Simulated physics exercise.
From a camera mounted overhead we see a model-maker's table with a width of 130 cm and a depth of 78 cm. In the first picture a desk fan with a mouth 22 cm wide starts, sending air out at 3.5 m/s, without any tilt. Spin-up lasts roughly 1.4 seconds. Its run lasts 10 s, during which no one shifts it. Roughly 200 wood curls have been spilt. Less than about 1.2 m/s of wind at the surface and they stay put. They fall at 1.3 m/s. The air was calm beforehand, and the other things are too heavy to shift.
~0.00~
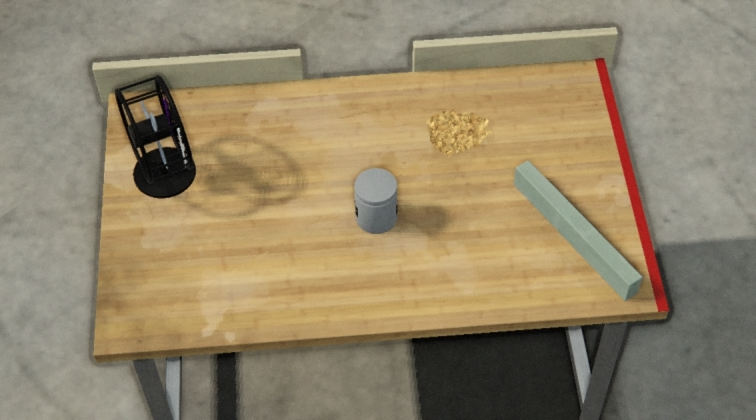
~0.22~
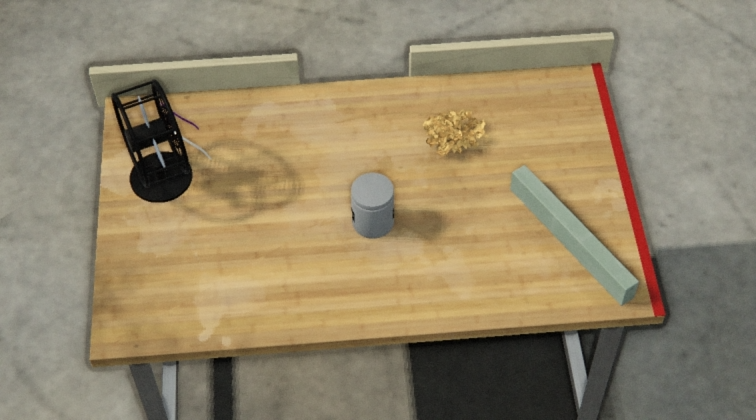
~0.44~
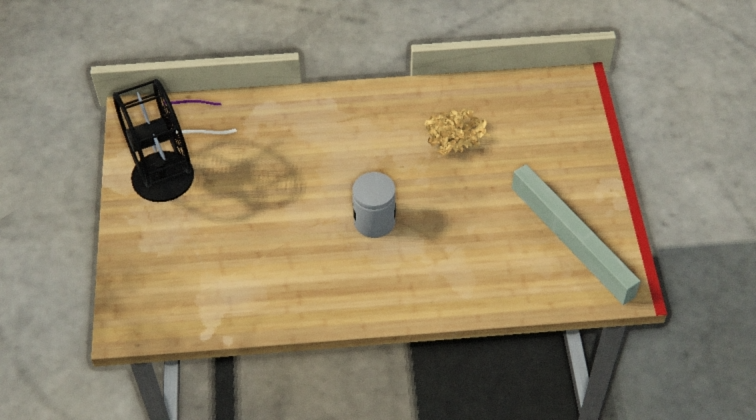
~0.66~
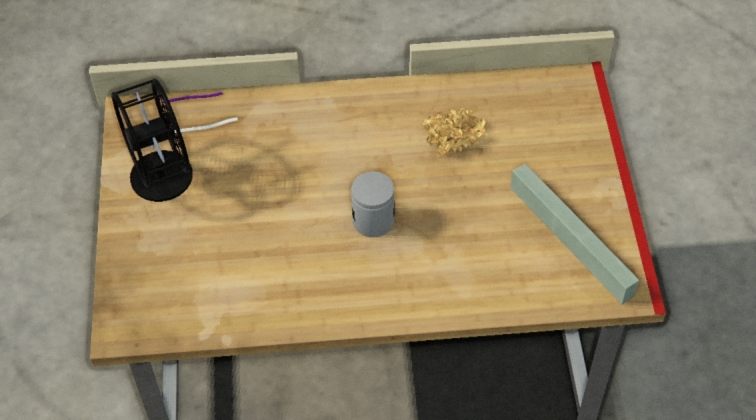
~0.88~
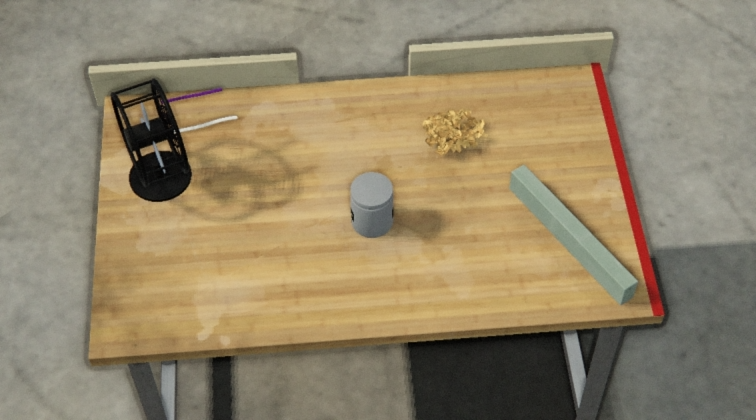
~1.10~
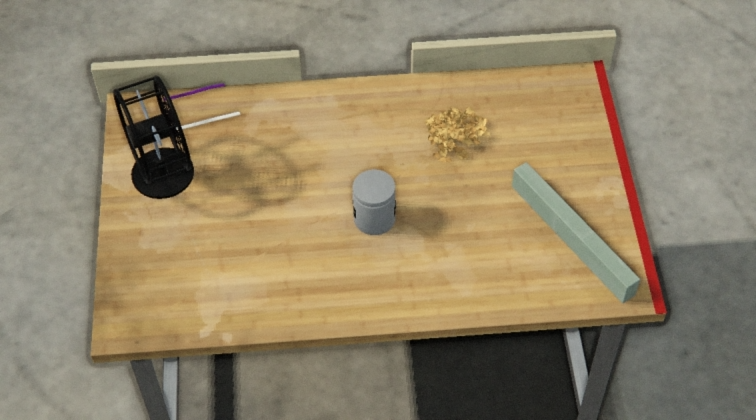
On a wooden table with a red right edge, a black desk fan at left starts and its purple and white ribbons stream rightward, while a pile of wood curls barely stirs and the grey jar and pale green plank stay still.
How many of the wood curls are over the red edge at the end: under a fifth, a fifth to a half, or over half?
The bulk, beyond one half.
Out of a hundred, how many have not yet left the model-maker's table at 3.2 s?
Near 40 percent remain.
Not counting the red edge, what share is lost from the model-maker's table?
That works out to near 0 per cent.
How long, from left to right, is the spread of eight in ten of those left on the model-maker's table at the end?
30 centimetres or so.
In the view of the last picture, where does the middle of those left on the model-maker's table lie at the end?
It lands close to (533, 174) in the last picture.
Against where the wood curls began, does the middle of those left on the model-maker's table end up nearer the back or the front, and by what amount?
The middle ends up shifted toward the near edge, about 15 cm.
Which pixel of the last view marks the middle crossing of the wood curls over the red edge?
Median crossing, approx. (622, 138).
After 2.0 s the count stands so, 49 % are over the red edge; the middle of those still in play is near (564, 166).
After 3.2 s the count stands so, 60 % are over the red edge; the middle of those still in play is near (546, 169).
After 5.5 s the count stands so, 61 % are over the red edge; the middle of those still in play is near (536, 173).
After 10.0 s, at the end, 62 % are over the red edge; the middle of those still in play is near (533, 174).
